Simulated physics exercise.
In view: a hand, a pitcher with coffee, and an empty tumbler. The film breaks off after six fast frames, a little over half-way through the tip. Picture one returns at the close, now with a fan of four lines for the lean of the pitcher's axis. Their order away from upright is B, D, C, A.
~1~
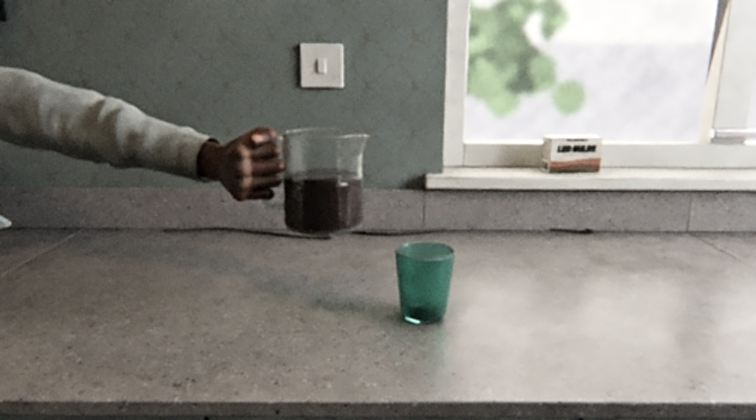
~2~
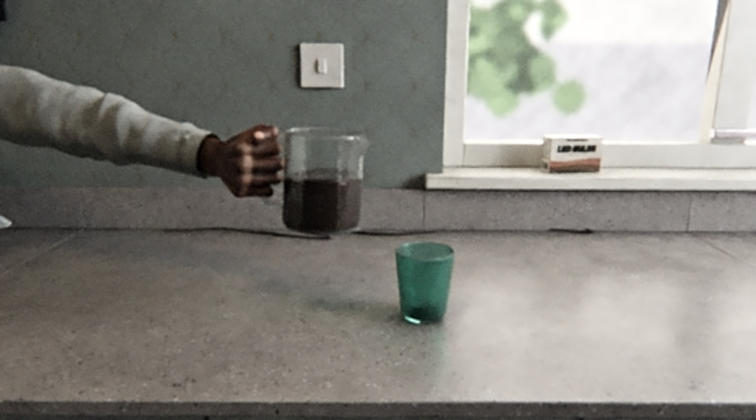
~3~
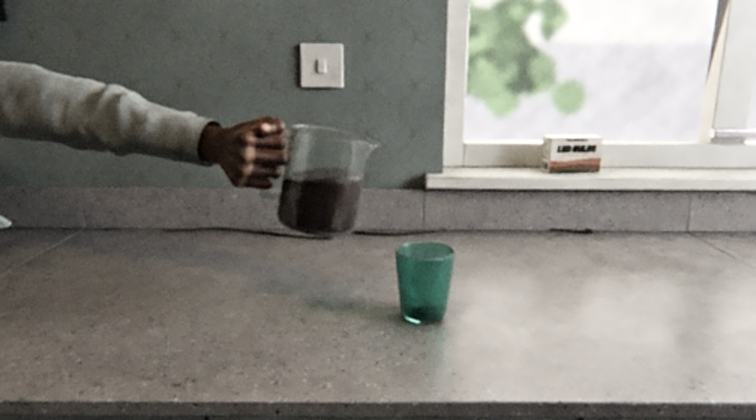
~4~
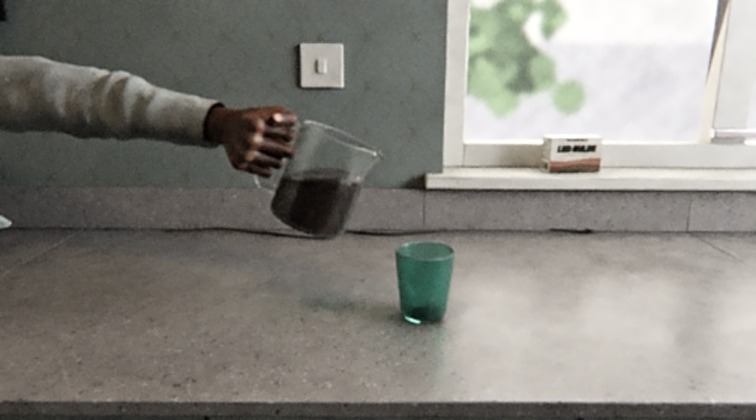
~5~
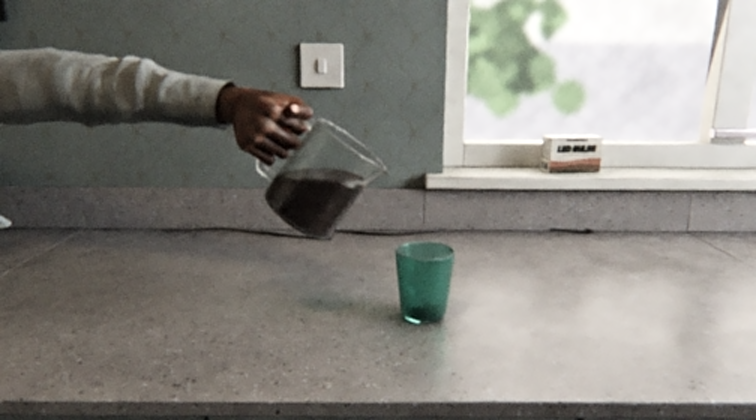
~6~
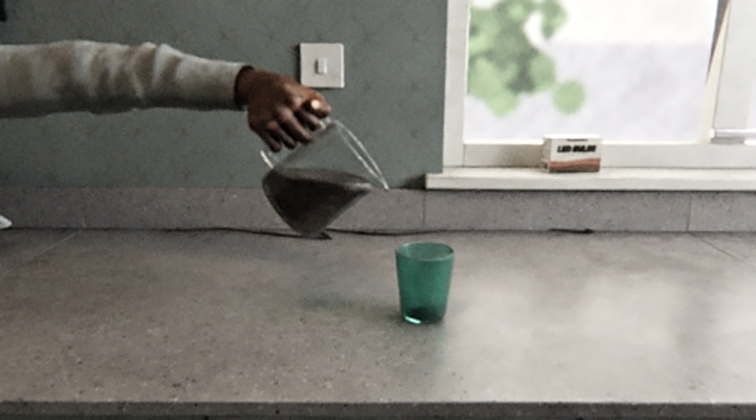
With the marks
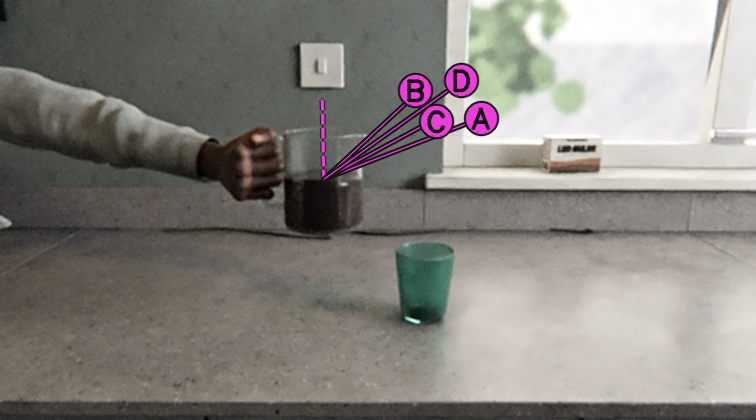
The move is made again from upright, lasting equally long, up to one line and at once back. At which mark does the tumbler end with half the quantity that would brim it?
Best: A.
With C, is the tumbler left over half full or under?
Under.
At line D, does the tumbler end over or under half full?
Under half.
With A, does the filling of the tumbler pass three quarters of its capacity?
No, it does not.
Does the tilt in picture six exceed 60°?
No, it does not.
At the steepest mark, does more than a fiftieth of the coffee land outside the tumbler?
No, it does not.
In magenta, A at (465, 124); B at (404, 104); C at (420, 127); D at (448, 90).
If A is chosen, the tumbler ends with about 50 % of what it can hold.
If B is chosen, the tumbler ends with about 3 % of what it can hold.
If C is chosen, the tumbler ends with about 28 % of what it can hold.
If D is chosen, the tumbler ends with about 12 % of what it can hold.
